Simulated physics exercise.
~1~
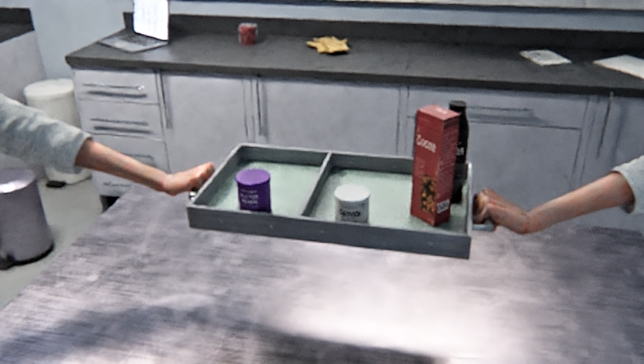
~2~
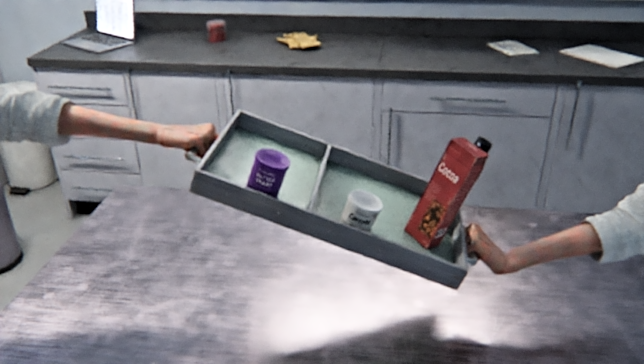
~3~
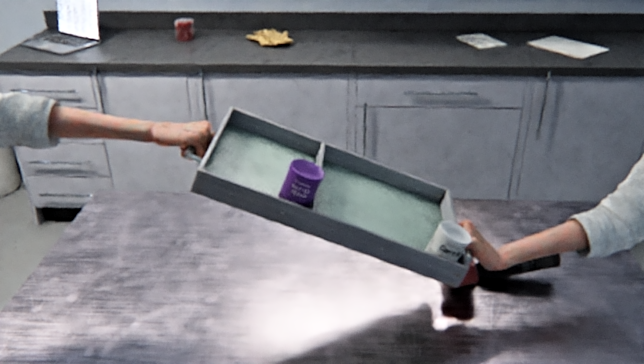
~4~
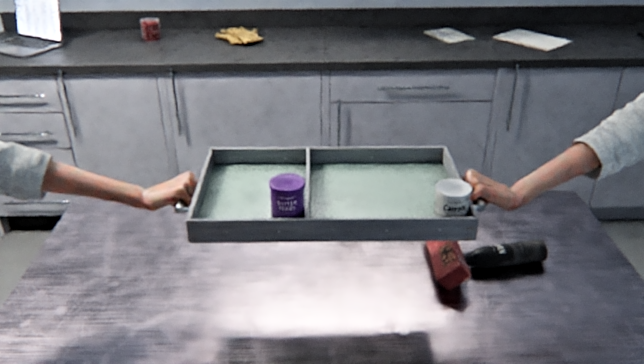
A grey serving tray held by two hands tipped down to the right, and the black bottle and red carton toppled off onto the table while the purple and white tins slid right. The tray then levelled with both tins still standing on it.
